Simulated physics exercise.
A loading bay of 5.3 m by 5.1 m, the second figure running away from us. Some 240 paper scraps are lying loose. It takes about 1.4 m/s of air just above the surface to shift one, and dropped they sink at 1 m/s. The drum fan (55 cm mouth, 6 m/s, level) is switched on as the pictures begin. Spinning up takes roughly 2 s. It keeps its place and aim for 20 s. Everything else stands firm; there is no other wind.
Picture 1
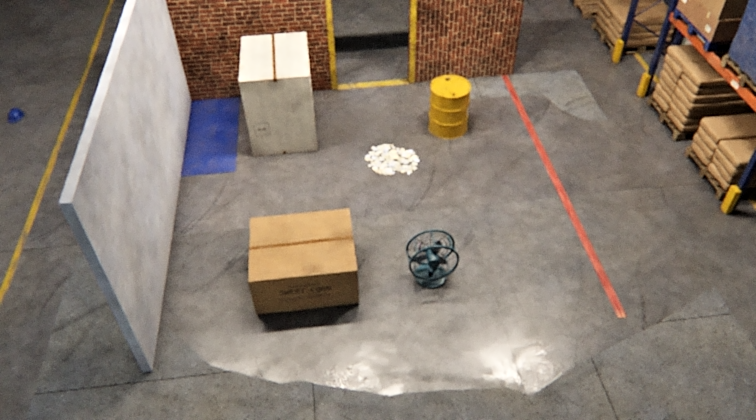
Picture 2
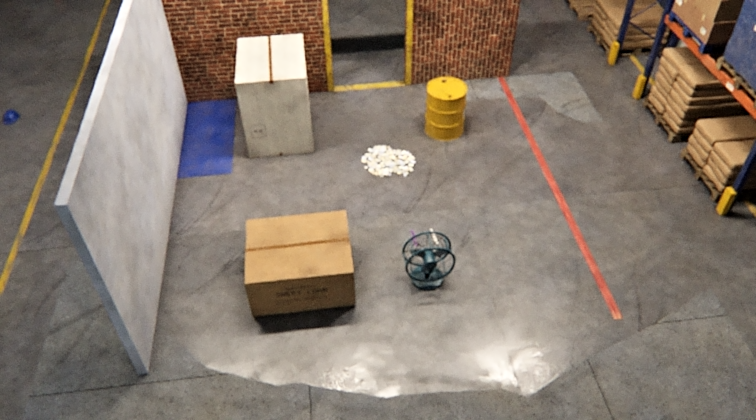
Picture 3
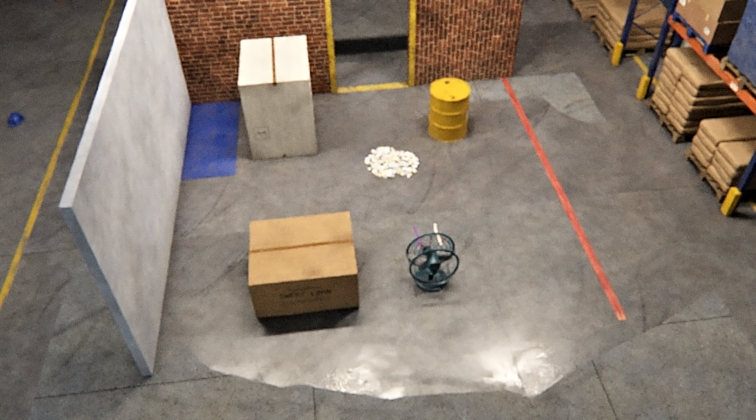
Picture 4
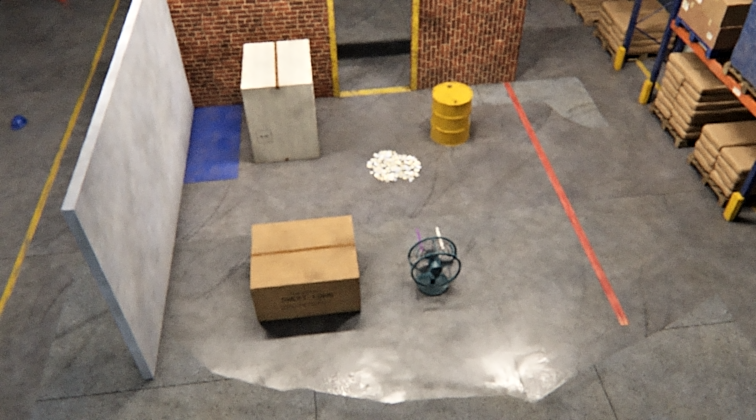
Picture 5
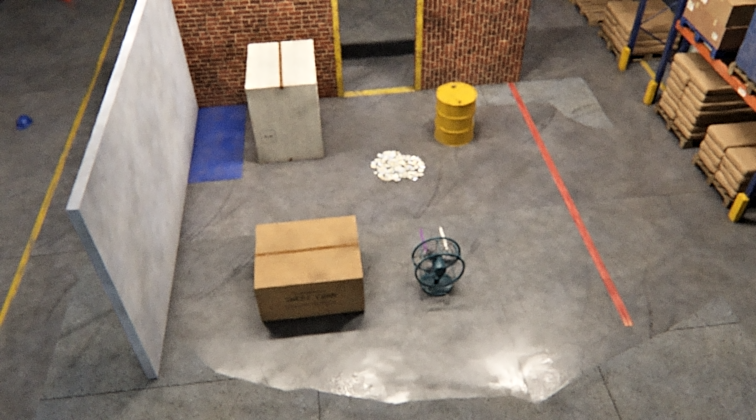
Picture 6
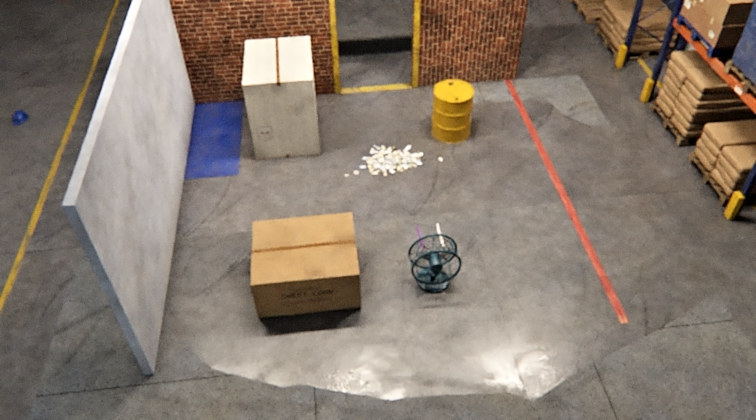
A tall pale wall stood beside cartons, a yellow barrel and a small drum fan on a grey floor, where a still pile of white paper scraps finally stirred and spread out slightly.
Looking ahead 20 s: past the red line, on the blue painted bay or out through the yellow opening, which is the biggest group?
The yellow one.
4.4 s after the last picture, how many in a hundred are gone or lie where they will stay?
Near 70 %.
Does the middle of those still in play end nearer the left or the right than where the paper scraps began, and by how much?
To the left, by about 1.0 m.
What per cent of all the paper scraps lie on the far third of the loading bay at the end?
About 30 %.
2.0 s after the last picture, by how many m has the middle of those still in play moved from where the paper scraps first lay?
About 2.0 m.
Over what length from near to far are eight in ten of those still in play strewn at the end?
About 1.2 m.
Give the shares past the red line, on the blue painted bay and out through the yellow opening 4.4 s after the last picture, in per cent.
About 2 % red, 0 % blue, 70 % yellow.
Then, 2.0 s after the last picture the count stands so, 0 % are on the blue painted bay, 63 % out through the yellow opening and 0 % past the red line; the middle of those still in play is near (330, 99).
Then, 4.4 s after the last picture the count stands so, 0 % are on the blue painted bay, 65 % out through the yellow opening and 2 % past the red line; the middle of those still in play is near (326, 103).
Then, 9.0 s after the last picture the count stands so, 0 % are on the blue painted bay, 65 % out through the yellow opening and 2 % past the red line; the middle of those still in play is near (321, 100).
Then, 18.0 s after the last picture, at the end, 1 % are on the blue painted bay, 65 % out through the yellow opening and 2 % past the red line; the middle of those still in play is near (319, 98).
